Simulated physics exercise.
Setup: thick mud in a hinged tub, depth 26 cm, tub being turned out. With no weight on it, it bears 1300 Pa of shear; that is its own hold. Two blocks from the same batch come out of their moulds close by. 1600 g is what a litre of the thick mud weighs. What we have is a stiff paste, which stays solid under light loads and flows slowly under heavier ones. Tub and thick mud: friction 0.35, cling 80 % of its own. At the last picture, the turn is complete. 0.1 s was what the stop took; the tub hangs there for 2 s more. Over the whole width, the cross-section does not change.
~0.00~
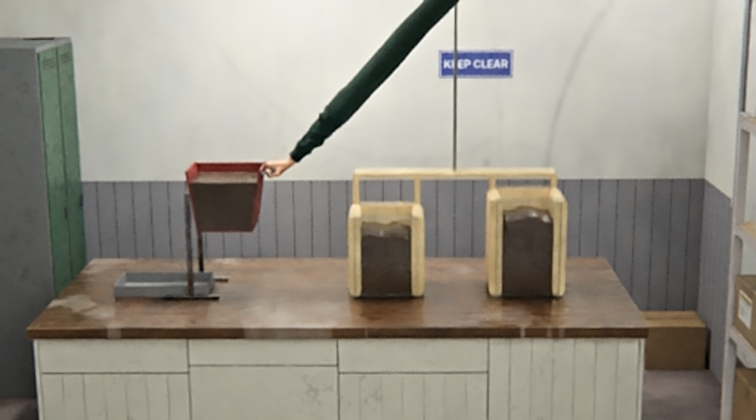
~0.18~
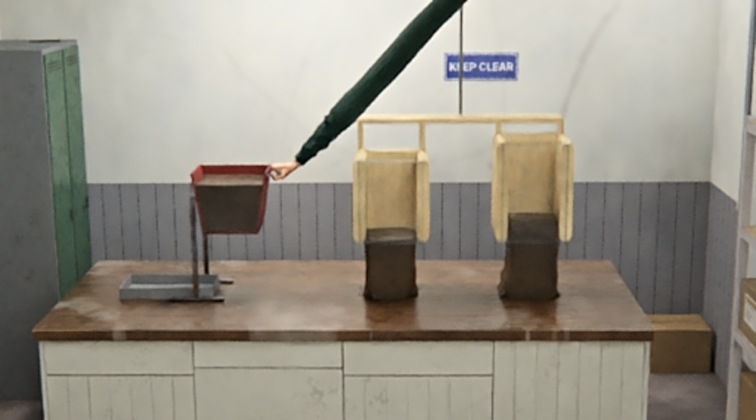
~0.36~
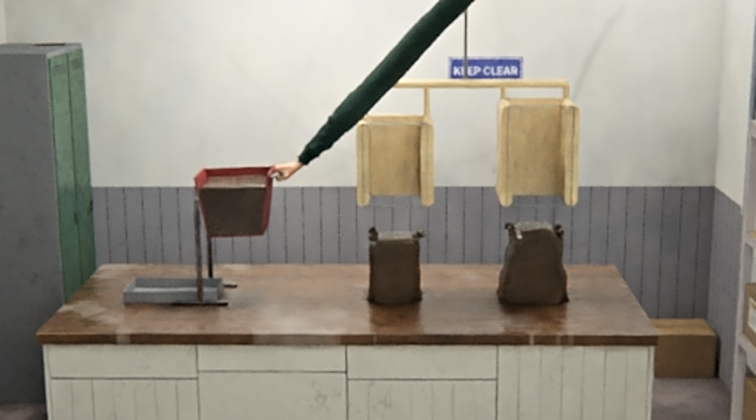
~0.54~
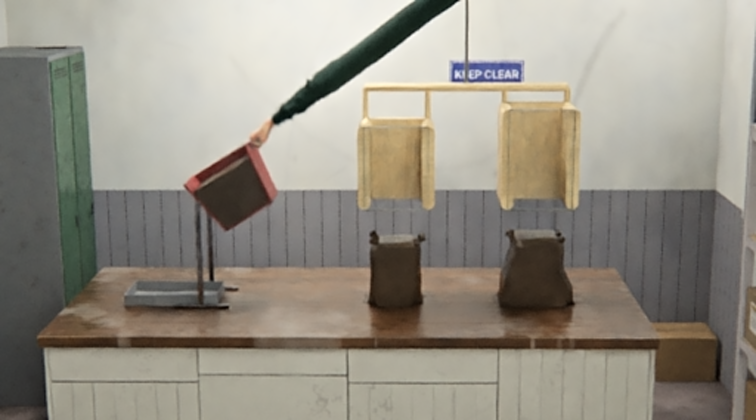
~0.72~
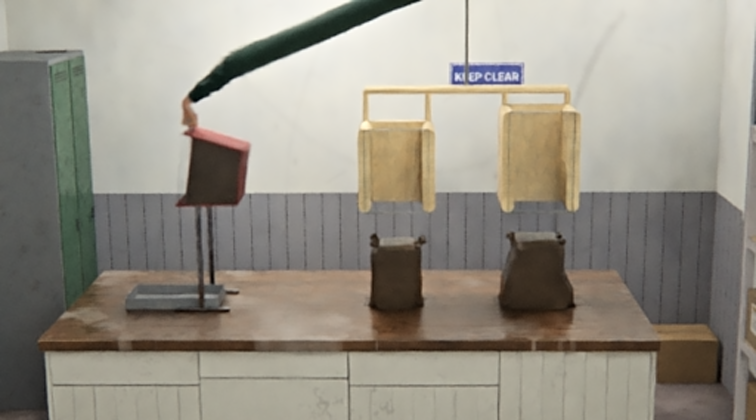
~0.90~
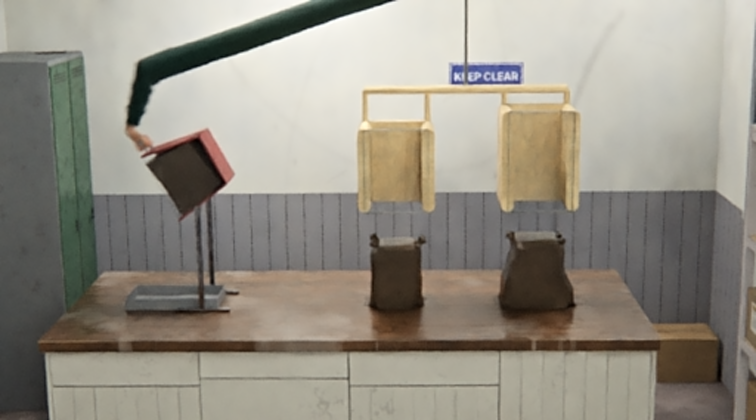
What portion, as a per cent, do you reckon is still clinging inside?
I reckon close to 0 % is still clinging.
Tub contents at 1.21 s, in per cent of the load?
The tub holds some 0 % at that moment.
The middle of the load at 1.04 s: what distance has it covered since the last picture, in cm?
It has gone close to 14 cm.
After 1.04 s, the tub is at 118 degrees and holds 45 %.
After 1.21 s, the tub is at 118 degrees and holds 0 %.
After 1.38 s, the tub is at 118 degrees and holds 0 %.
After 1.55 s, the tub is at 118 degrees and holds 0 %.
After 2.90 s, at the end, the tub is at 118 degrees and holds 0 %.
